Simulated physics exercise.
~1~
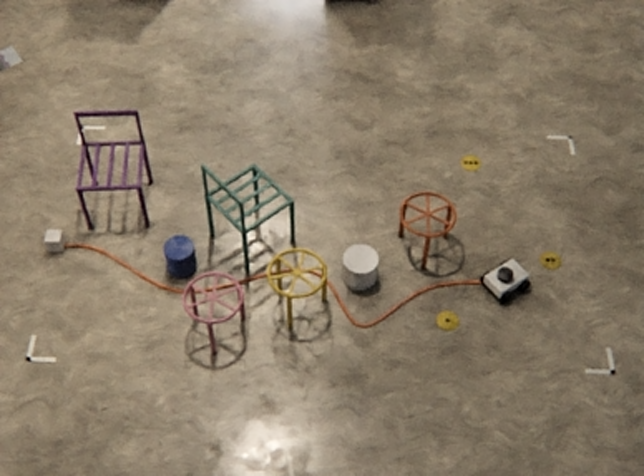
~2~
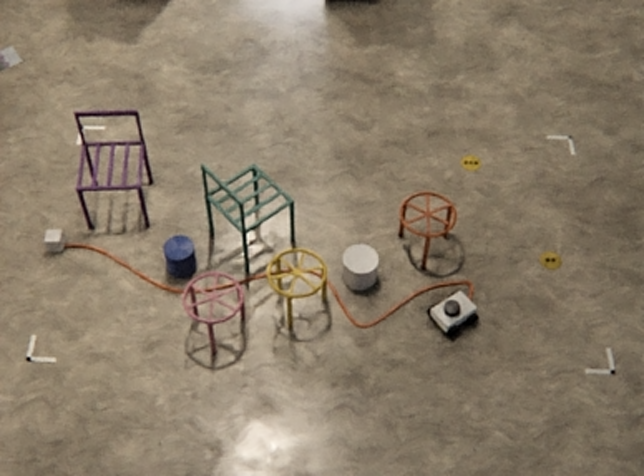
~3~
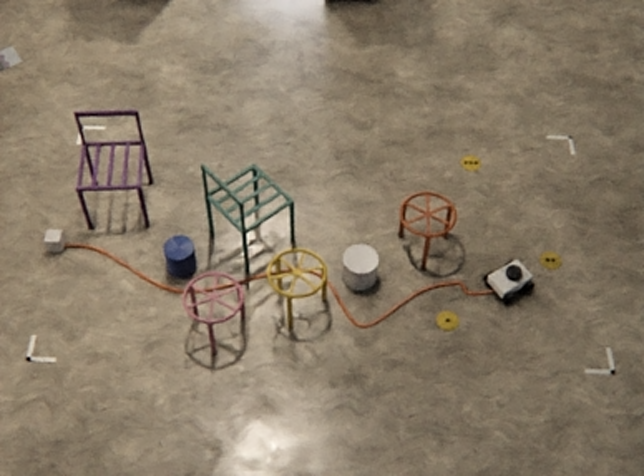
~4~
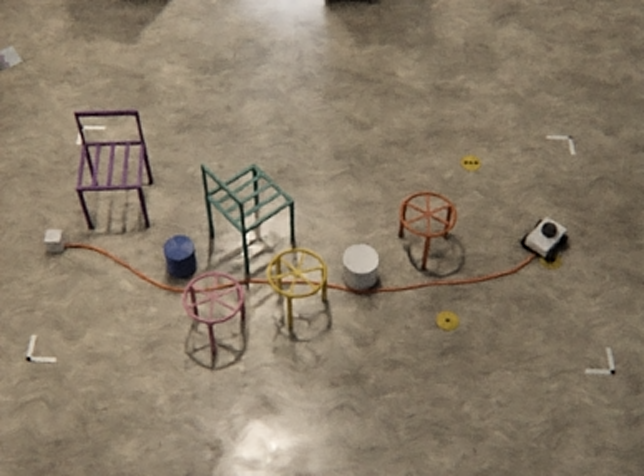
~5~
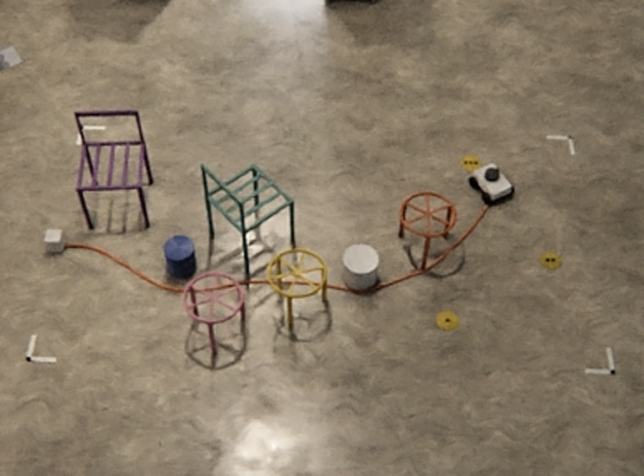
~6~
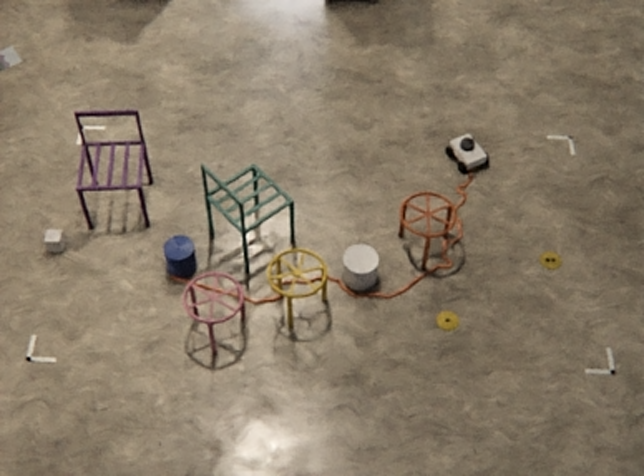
A grey, mottled concrete floor is seen from high above, marked with white tape corners and yellow dotted spots. A purple chair, blue tub, pink stool, teal chair, yellow stool, white bin and orange stool stand from left to right, with an orange lead running among them from a small pale block at left to a low white cart at right. The cart moves left and down to the nearest mark, then right and up to the second. It continues up and left to the third, drawing the lead around the orange stool. Finally the plug comes free, and the furniture stays put.
